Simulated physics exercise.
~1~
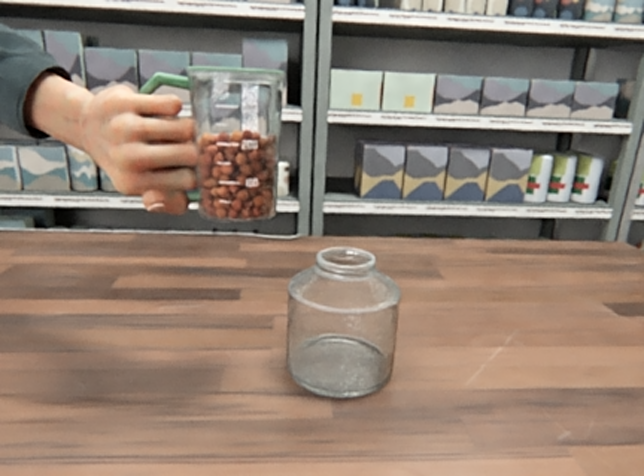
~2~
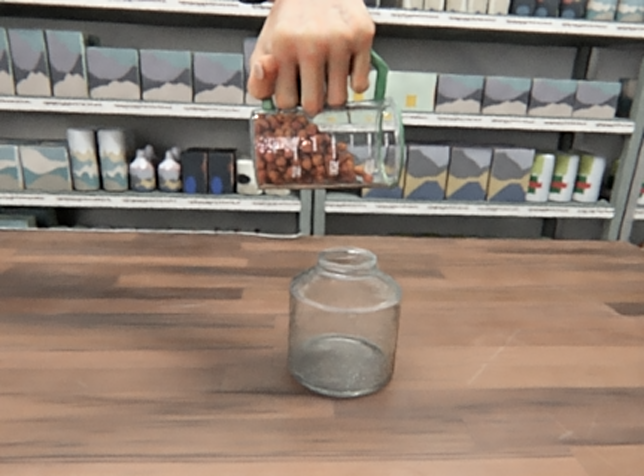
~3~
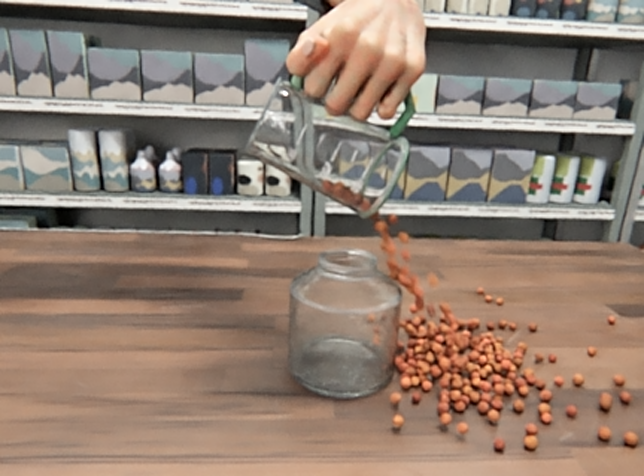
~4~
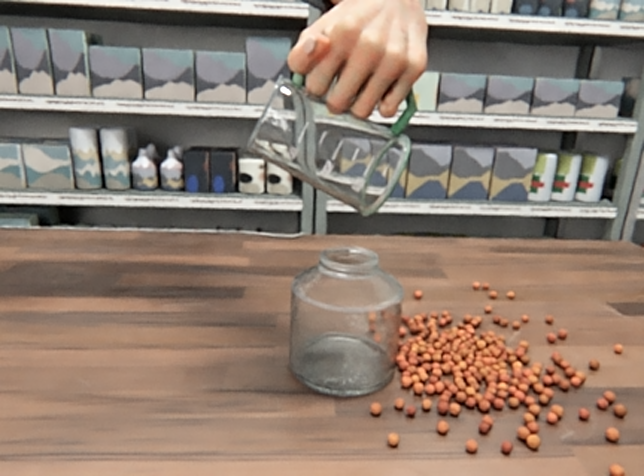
A hand tipping a glass cup of reddish-brown pellets over an open jar, all spilling onto the wooden table to its right.
